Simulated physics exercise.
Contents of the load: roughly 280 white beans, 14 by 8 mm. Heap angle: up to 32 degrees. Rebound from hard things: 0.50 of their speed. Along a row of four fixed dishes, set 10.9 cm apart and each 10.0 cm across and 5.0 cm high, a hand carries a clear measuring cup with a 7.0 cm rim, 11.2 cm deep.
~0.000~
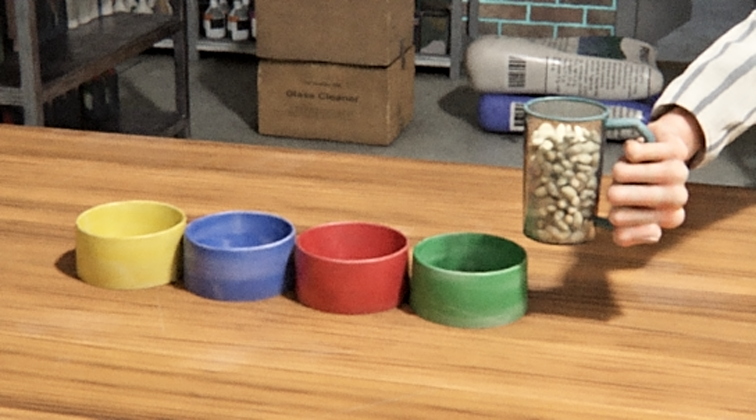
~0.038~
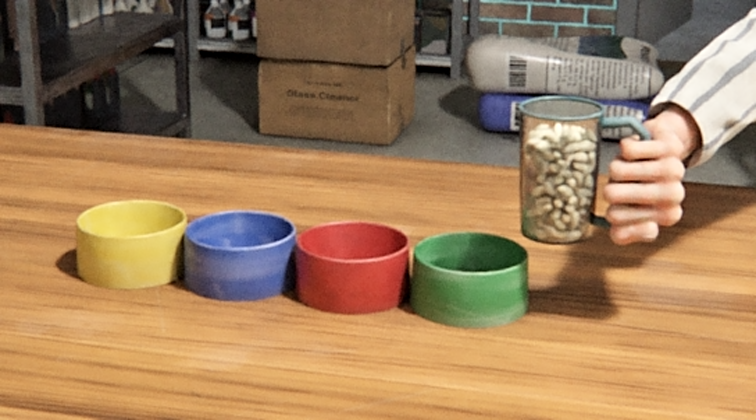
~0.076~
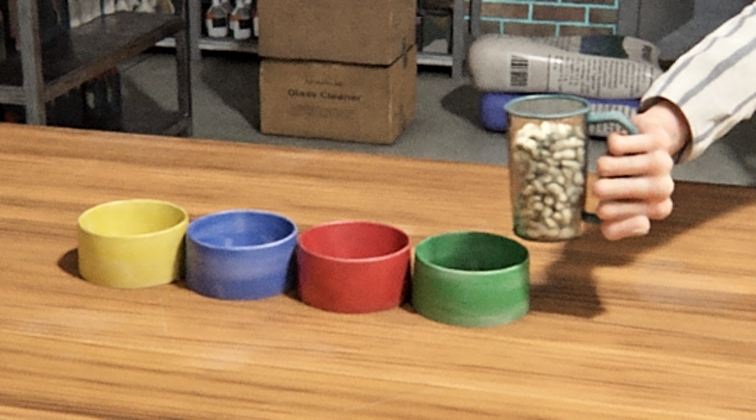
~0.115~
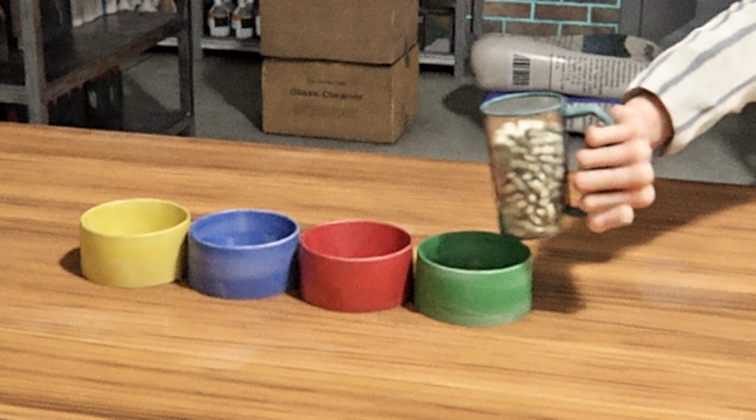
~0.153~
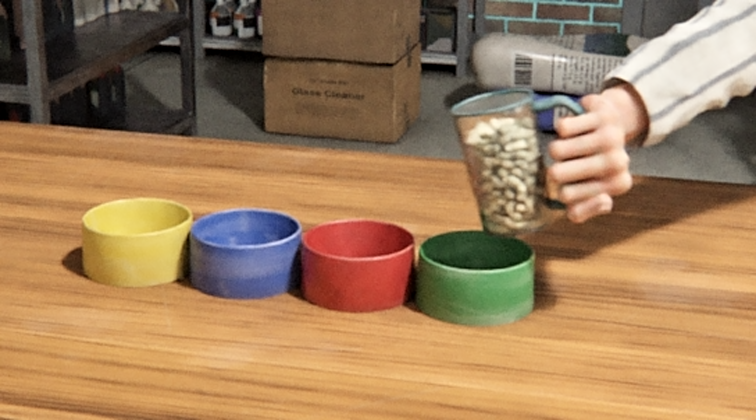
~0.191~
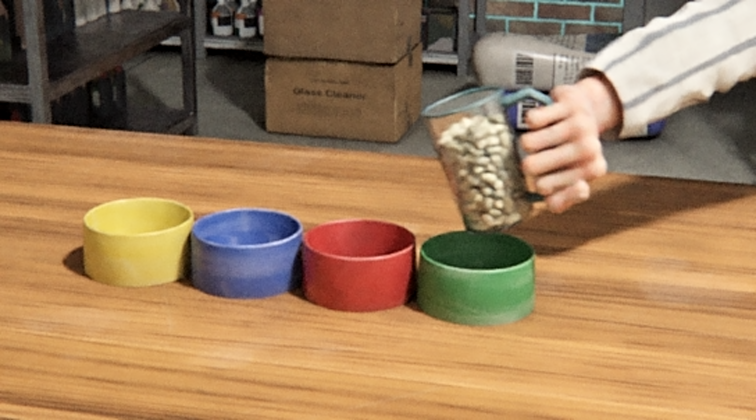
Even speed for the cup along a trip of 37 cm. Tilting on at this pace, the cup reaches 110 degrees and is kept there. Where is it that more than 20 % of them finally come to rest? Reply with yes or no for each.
Red: No, blue: No, green: No, yellow: Yes, counter: Yes.
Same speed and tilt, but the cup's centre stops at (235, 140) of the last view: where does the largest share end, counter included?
Result: Largest portion at yellow.
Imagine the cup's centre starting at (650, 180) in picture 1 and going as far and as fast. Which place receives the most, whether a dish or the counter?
Biggest portion: Yellow.
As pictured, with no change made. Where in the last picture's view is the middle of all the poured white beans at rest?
Once everything settles, the centre is around (115, 251).
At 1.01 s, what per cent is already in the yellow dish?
So far, roughly 35 per cent.
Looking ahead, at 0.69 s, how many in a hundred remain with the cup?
Around 95 in a hundred.
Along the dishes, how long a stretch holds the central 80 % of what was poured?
About 18 cm.
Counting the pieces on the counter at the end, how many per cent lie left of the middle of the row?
I'd say near 100 percent.
After 0.49 s, tilt 64 degrees; cup holds 100 %.
After 0.69 s, tilt 94 degrees; cup holds 95 %.
After 1.01 s, tilt 110 degrees; cup holds 30 %, yellow 35 %.
In the end, at 2.4 s, red 0 %, blue 0 %, green 0 %, yellow 65 %, counter 35 %.
